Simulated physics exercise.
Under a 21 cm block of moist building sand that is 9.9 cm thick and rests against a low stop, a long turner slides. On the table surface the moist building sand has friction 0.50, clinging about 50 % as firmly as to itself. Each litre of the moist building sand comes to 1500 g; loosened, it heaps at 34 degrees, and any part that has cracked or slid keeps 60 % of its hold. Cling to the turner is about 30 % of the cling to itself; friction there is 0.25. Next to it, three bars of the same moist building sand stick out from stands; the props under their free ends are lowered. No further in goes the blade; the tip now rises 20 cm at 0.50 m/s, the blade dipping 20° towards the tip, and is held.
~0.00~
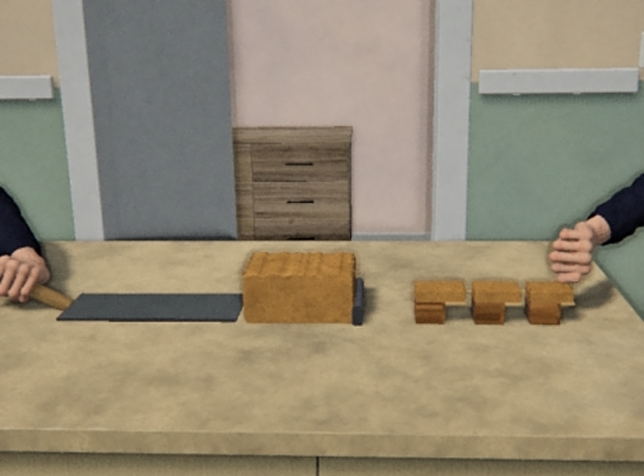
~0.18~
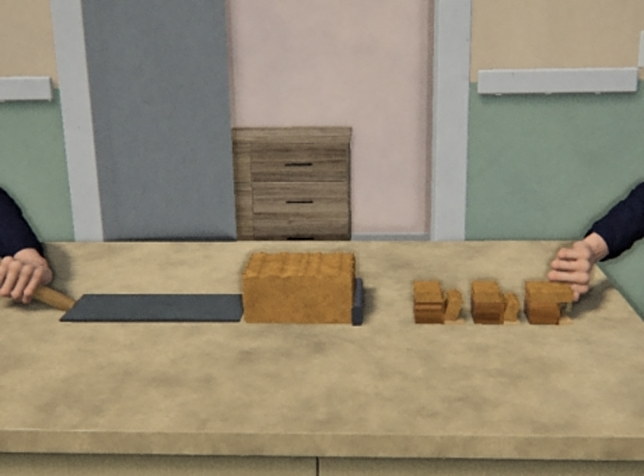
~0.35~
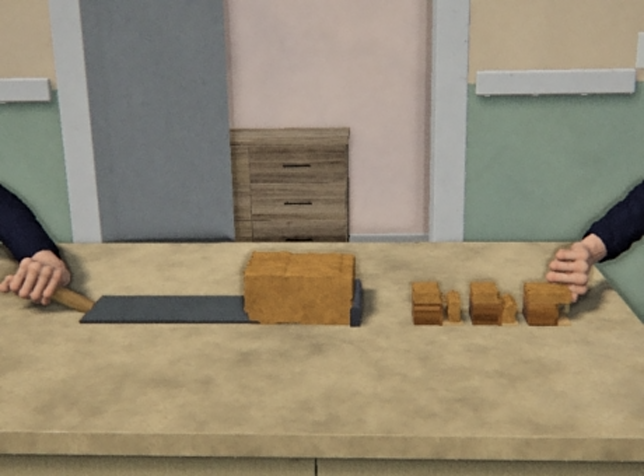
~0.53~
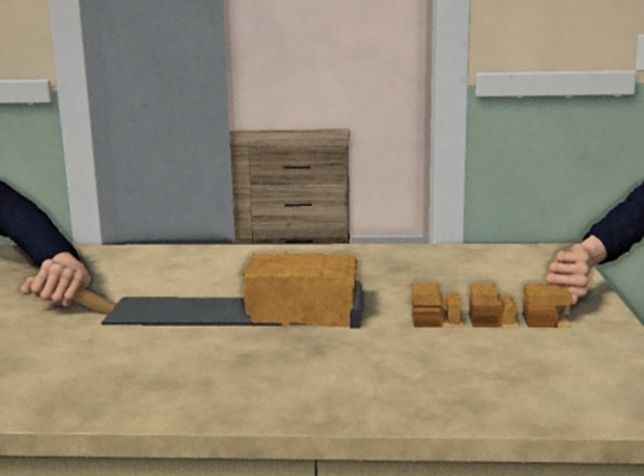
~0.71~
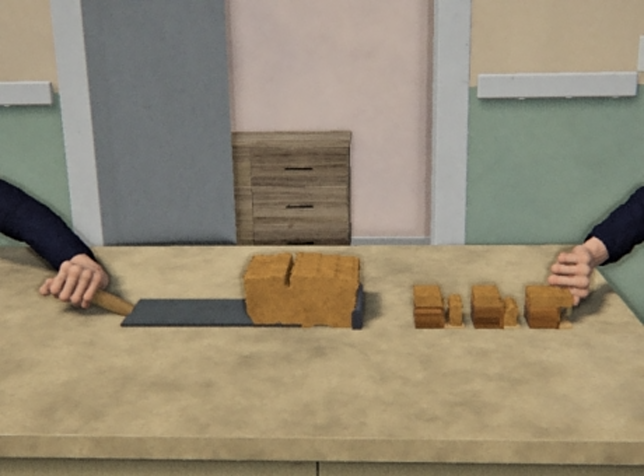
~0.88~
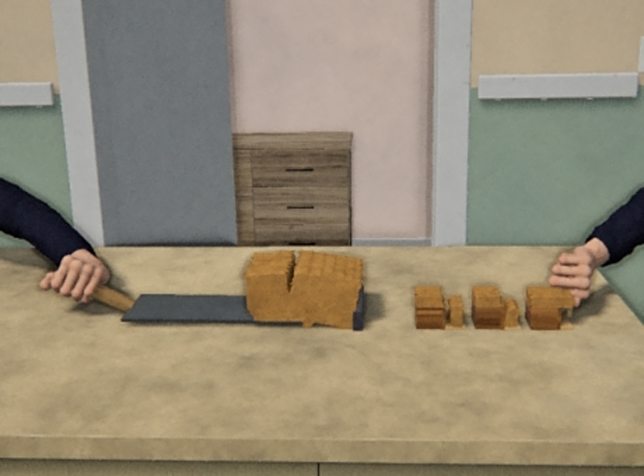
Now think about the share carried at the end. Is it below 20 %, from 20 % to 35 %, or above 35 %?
Above 35 %.
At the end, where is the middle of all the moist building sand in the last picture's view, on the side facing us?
I'd place it around (297, 264).
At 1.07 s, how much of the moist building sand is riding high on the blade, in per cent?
Roughly 40 per cent.
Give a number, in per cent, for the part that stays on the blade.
I'd say around 40 %.
By 1.07 s, the tip is 9.7 cm up.
By 1.30 s, the tip is 20 cm up and 40 % is riding high on the blade.
By 1.52 s, the tip is 20 cm up and 40 % is riding high on the blade.
By 1.74 s, the tip is 20 cm up and 40 % is riding high on the blade.
By 2.20 s, at the end, the tip is 20 cm up and 40 % is riding high on the blade.
